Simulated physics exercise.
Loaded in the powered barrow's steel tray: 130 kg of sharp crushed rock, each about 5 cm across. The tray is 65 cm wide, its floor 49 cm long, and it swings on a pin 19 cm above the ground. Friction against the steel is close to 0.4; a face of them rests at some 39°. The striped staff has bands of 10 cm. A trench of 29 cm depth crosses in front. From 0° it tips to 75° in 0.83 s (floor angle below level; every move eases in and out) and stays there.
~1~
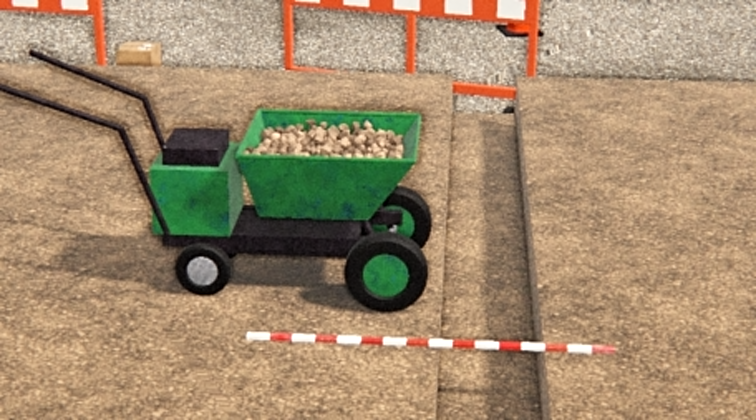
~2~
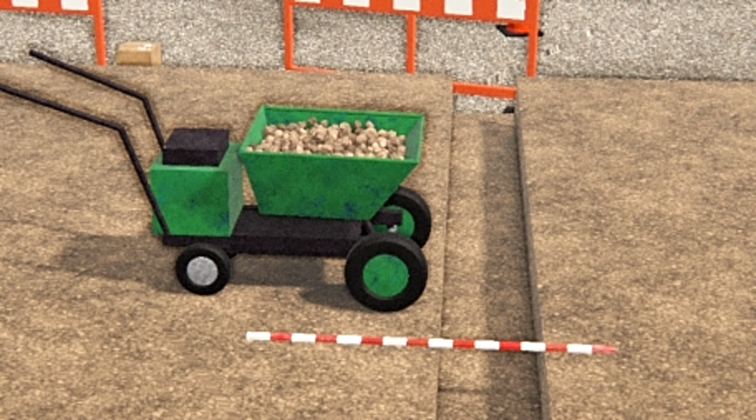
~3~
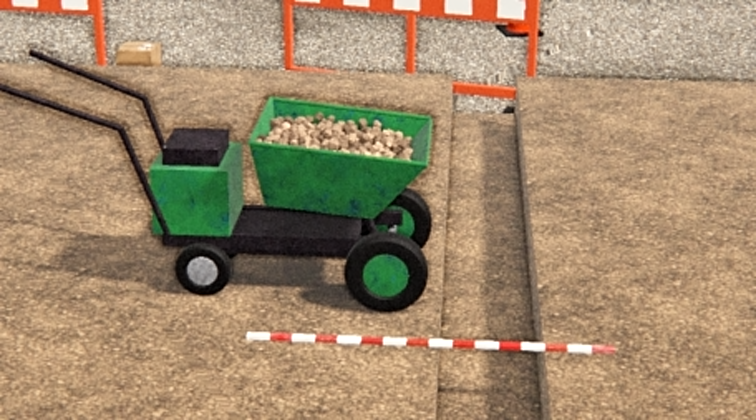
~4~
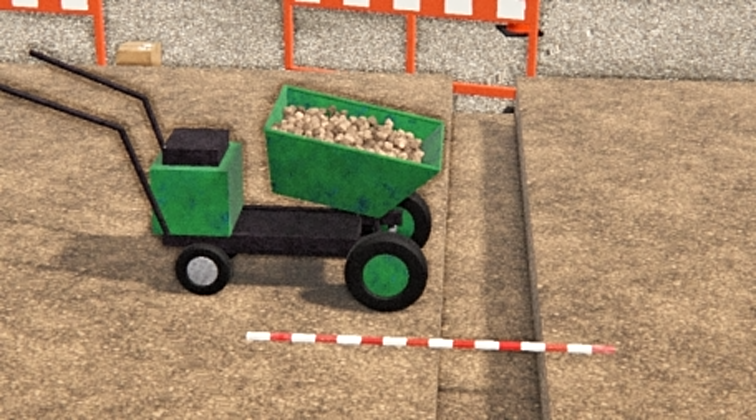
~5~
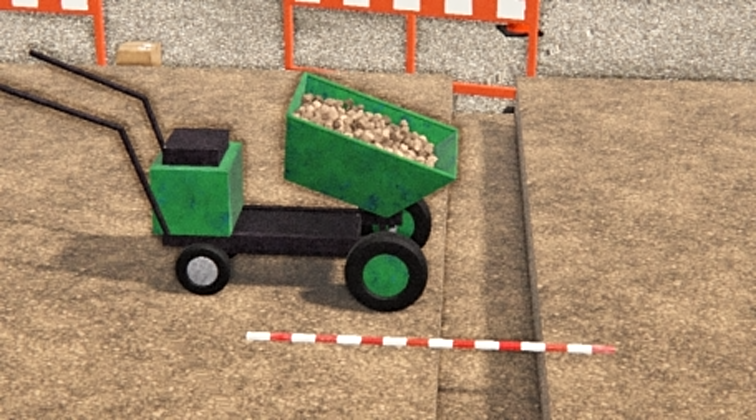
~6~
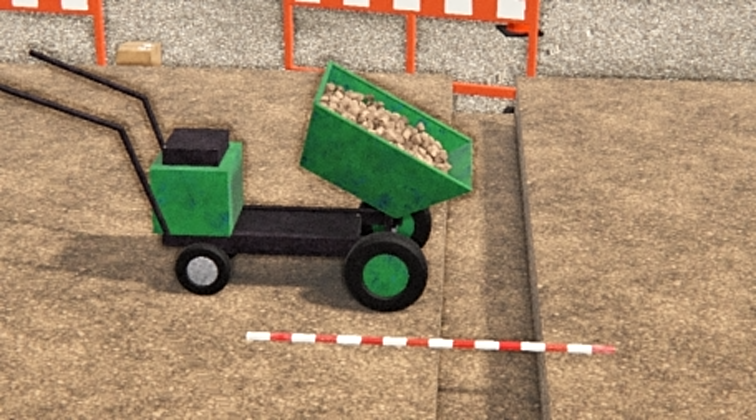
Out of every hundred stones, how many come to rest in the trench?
Roughly 51 per cent ends in the trench.
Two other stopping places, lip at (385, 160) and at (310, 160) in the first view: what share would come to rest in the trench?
About 80 and 80 per cent.
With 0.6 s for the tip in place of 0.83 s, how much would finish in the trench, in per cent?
In that case some 35 per cent.
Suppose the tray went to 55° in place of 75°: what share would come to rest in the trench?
Then about 10 per cent.
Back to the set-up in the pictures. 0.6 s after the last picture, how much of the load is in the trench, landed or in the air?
About 10 per cent by then.
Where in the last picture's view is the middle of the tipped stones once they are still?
Their middle is at about (533, 303).
Then, 0.3 s after the last picture the floor is at 63°, 100 % in the tray; the foremost stones are at (506, 218).
Then, 0.6 s after the last picture the floor is at 75°, 67 % in the tray, 8 % in the trench, 25 % past the trench; the foremost stones are at (602, 296).
Then, 0.9 s after the last picture the floor is at 75°, 34 % in the tray, 20 % in the trench, 47 % past the trench; the foremost stones are at (734, 310).
Then, 2.9 s after the last picture the floor is at 75°, 4 % in the tray, 51 % in the trench, 45 % past the trench; the foremost stones are past the picture's edge.
